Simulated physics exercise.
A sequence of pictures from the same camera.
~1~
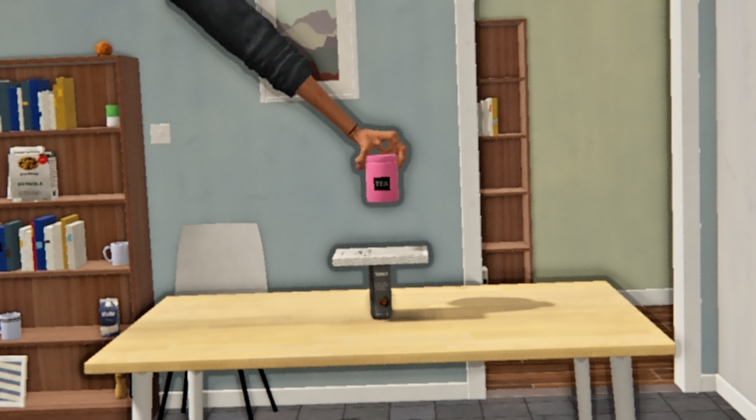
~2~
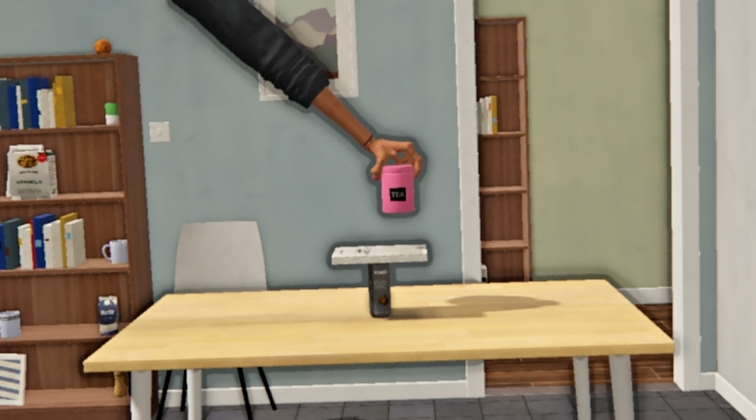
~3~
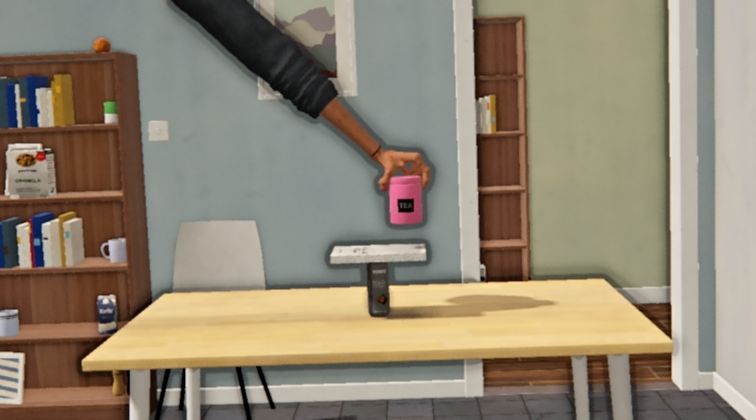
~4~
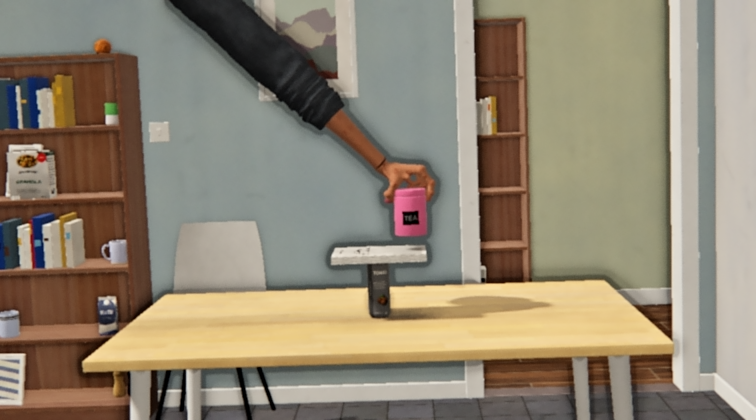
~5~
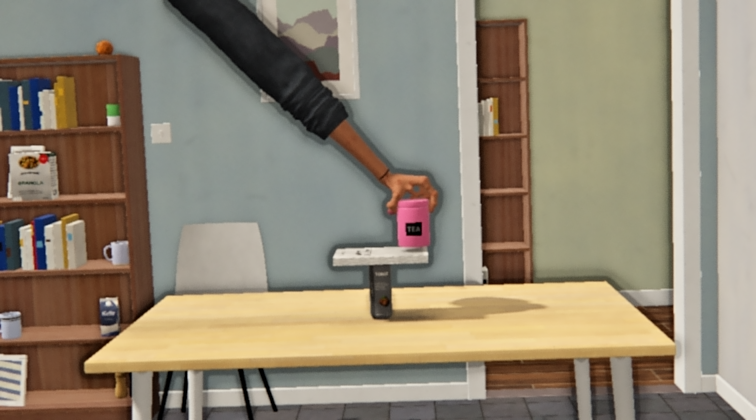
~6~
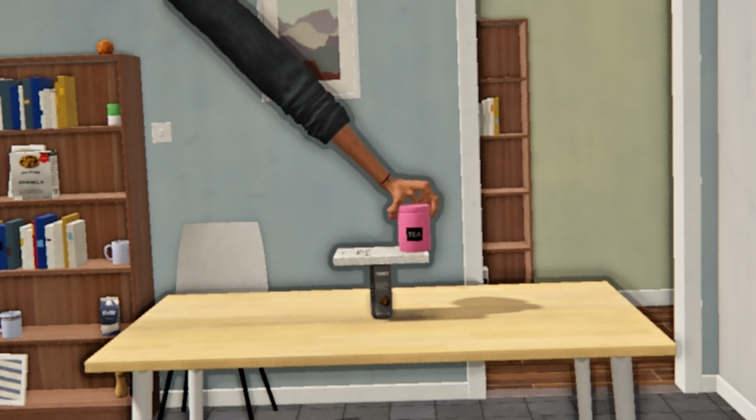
A hand lowers a pink jar onto the right end of a board atop a can.
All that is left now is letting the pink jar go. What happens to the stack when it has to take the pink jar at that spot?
It collapses.
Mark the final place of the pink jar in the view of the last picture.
Look near (466, 299) in the final picture.
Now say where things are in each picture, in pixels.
Coming down; pink jar (382, 178); grey can (380, 289), in the first picture.
Coming down; pink jar (398, 189); grey can (379, 288), in the second picture.
Coming down; pink jar (406, 200); grey can (378, 287), in the third picture.
Coming down; pink jar (410, 212); grey can (379, 288), in the fourth picture.
Coming down; pink jar (414, 223); grey can (380, 289), in the fifth picture.
In place under the hand; pink jar (414, 228); grey can (381, 289), in the sixth picture.
Then, 0.40 s past the last view, pink jar now fallen; white book rocked 73° from its first pose.
Then, 0.50 s past the last view, white book now fallen.
Then, 0.80 s past the last view, things are still on the move.
Finally, fallen, pink jar and white book; grey can still in place. Final places as the last picture's camera would see them, pink jar near (466, 298). The stack gives way.
